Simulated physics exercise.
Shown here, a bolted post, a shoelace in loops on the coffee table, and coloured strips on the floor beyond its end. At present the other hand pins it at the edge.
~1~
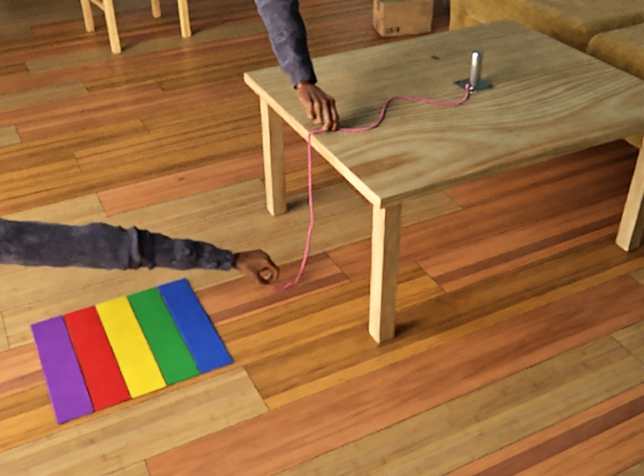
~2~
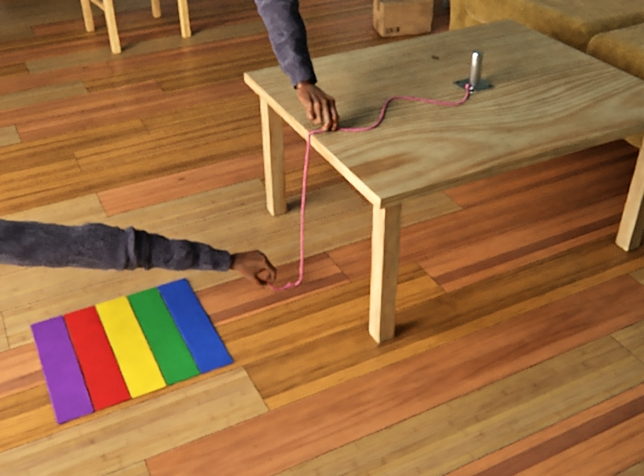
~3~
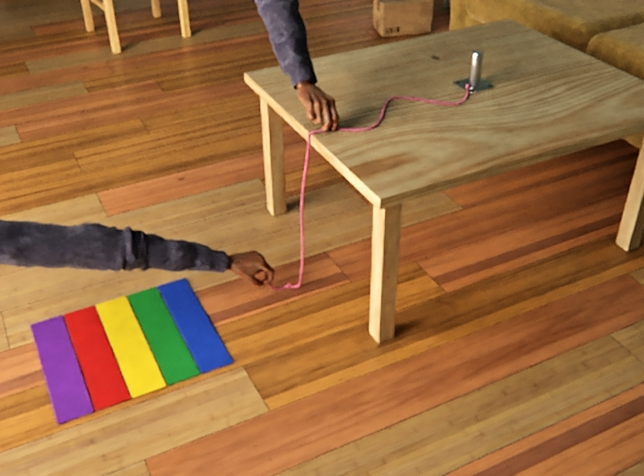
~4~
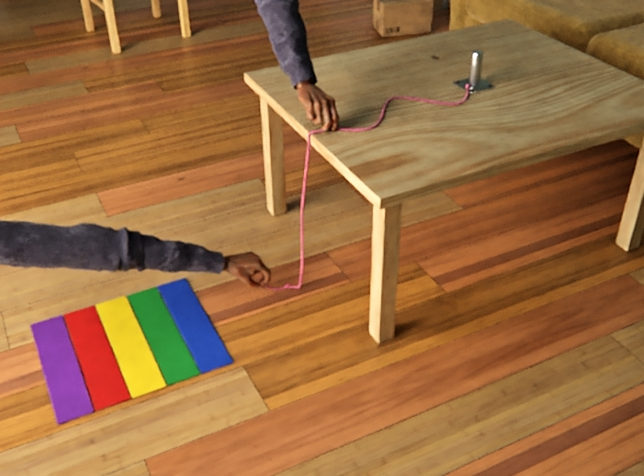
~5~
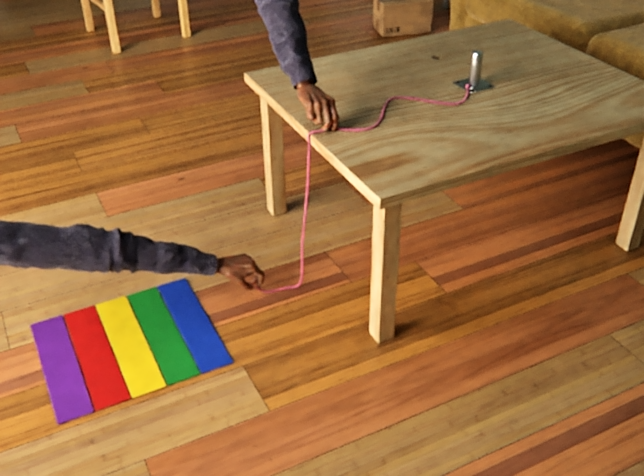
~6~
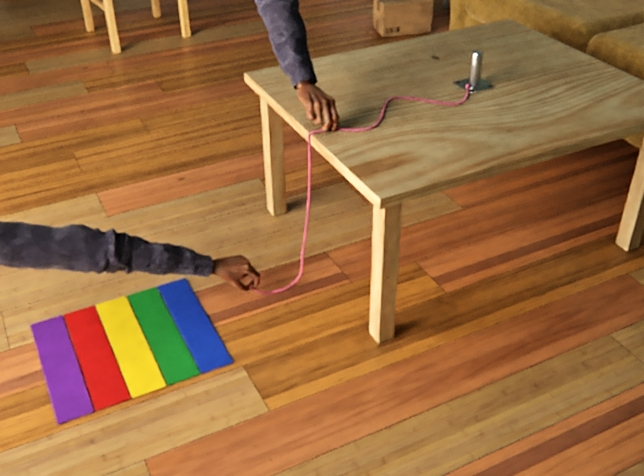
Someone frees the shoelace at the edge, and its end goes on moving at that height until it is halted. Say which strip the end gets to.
It gets to the red strip.
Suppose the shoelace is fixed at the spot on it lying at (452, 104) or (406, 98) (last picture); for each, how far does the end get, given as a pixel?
In order of the tries, it's near (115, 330) and near (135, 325).
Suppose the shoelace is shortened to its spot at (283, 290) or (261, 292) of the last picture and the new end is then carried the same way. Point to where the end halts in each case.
The pixels are (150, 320) and (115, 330), in that order.
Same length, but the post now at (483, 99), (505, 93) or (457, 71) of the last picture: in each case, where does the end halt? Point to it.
Going by the last picture, roughly (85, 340), (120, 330) and (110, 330).
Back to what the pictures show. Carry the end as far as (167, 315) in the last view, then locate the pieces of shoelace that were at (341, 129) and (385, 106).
In order: (299, 152) and (357, 114).
Soon after, end near (167, 315); over green.
After that, end near (123, 329); over yellow.
At the stop, end near (96, 337); over red. It halts on the red strip.
